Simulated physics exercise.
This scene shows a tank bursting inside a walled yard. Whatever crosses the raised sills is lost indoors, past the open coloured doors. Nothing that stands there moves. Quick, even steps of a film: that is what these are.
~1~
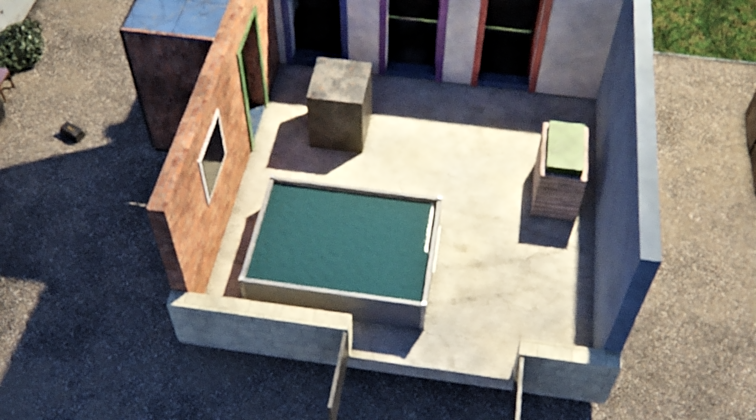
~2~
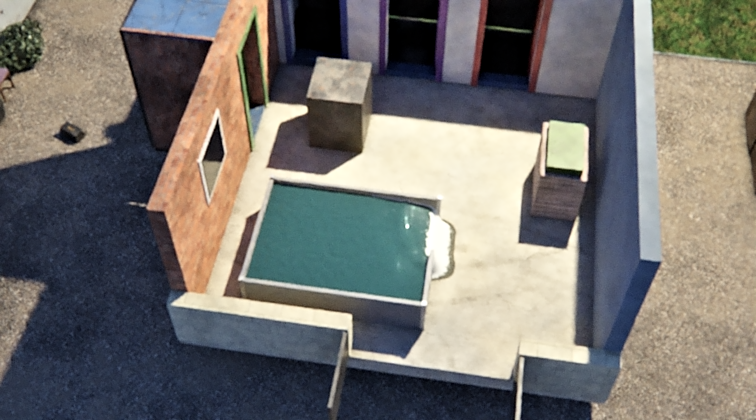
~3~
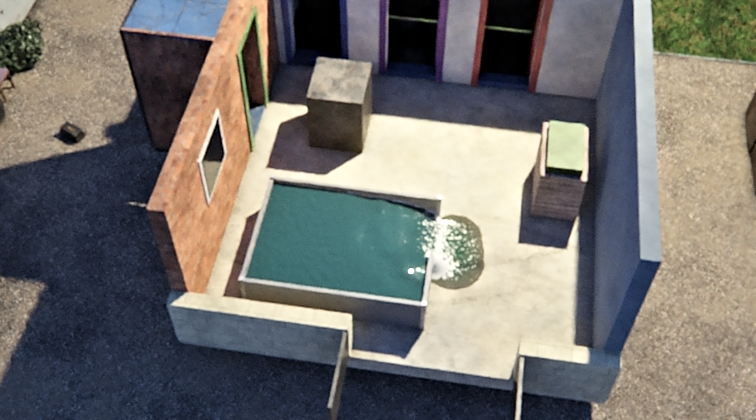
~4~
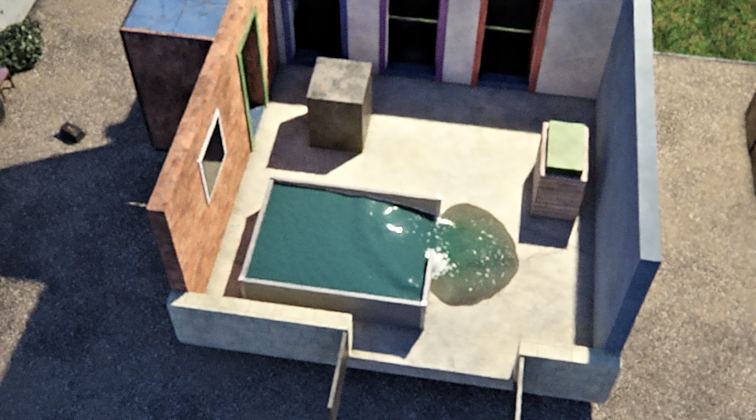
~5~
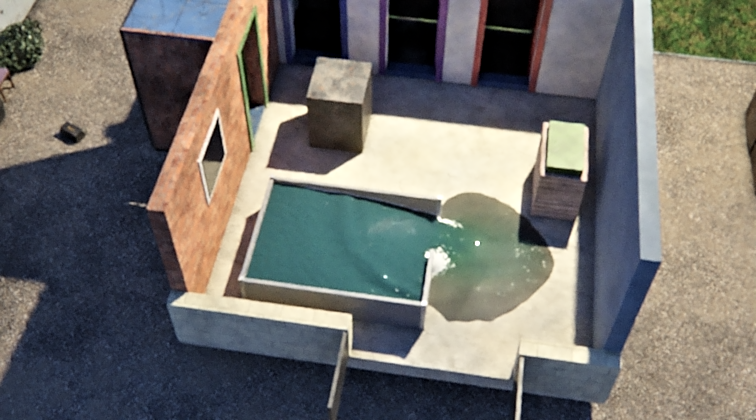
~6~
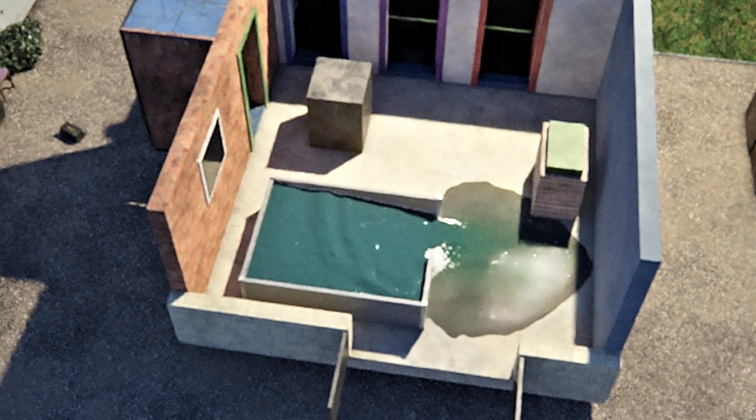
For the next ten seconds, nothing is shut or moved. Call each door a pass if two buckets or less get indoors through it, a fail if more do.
Blue door: Pass, green door: Pass, purple door: Pass, red door: Pass.
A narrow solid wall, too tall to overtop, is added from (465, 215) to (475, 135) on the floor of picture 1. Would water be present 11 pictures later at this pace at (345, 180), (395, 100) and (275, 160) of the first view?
Point by point: First not reached, second not reached, third not reached.
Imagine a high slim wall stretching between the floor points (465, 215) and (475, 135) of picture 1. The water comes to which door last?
It turns out to be the one in green.
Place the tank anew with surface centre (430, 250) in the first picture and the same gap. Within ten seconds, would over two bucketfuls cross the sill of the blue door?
Well, in that setup the blue door remains below.
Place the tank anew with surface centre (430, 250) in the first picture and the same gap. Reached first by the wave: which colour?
I'd go with the red door.
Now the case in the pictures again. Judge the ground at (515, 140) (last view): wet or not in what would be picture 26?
That spot would be soaked.
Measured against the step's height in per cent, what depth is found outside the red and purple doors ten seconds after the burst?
First around 70 percent, second around 50 percent.
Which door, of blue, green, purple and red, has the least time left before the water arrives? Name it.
My answer: The one in red.
A moment on, water covers 25 % of the floor; the blue door not reached, the green door not reached, the purple door not reached, the red door not reached.
Next, water covers 35 % of the floor; the blue door not reached, the green door not reached, the purple door not reached, the red door wet at the sill, nothing in.
Then, water covers 50 % of the floor; the blue door not reached, the green door not reached, the purple door wet at the sill, nothing in, the red door wet at the sill, nothing in.
Later, water covers 70 % of the floor; the blue door wet at the sill, nothing in, the green door not reached, the purple door wet at the sill, nothing in, the red door under two buckets in.
In the end, water covers 95 % of the floor; the blue door wet at the sill, nothing in, the green door wet at the sill, nothing in, the purple door wet at the sill, nothing in, the red door under two buckets in.
